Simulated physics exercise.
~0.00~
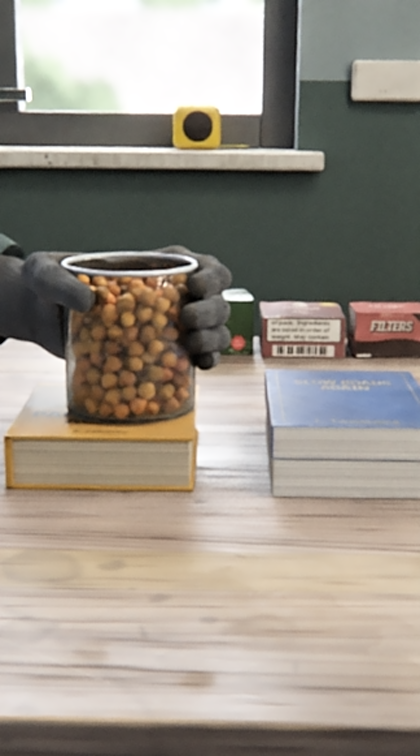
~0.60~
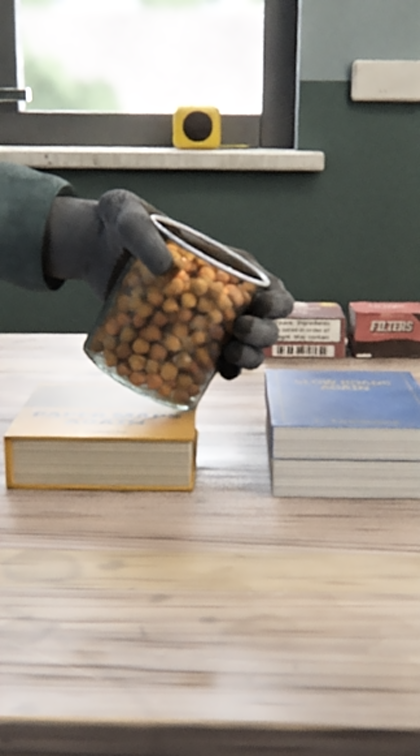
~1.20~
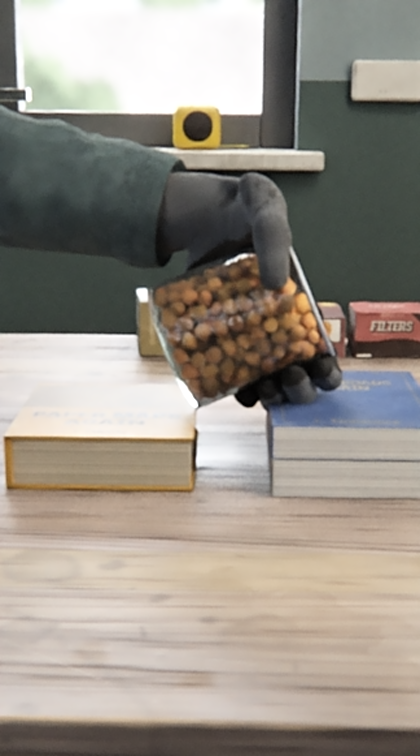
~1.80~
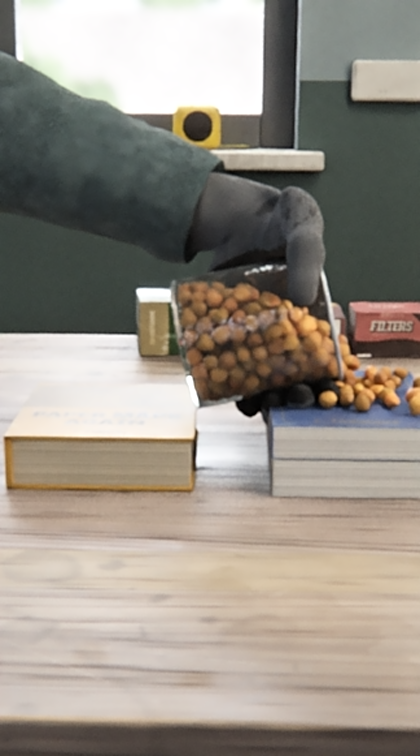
On a pale wooden counter beneath a window, a clear glass full of roasted chickpeas stands upright on a yellow book, with a blue-covered pile of books to its right. A dark-gloved hand holds the glass, lifts it off the yellow book and tips it toward the right, with everything still inside. The hand carries it over the gap, tilting it until it lies nearly on its side and its rim reaches the pile. Chickpeas spill over the rim onto the blue cover. At the end, the glass rests against the books, still gripped, with most of its contents inside.
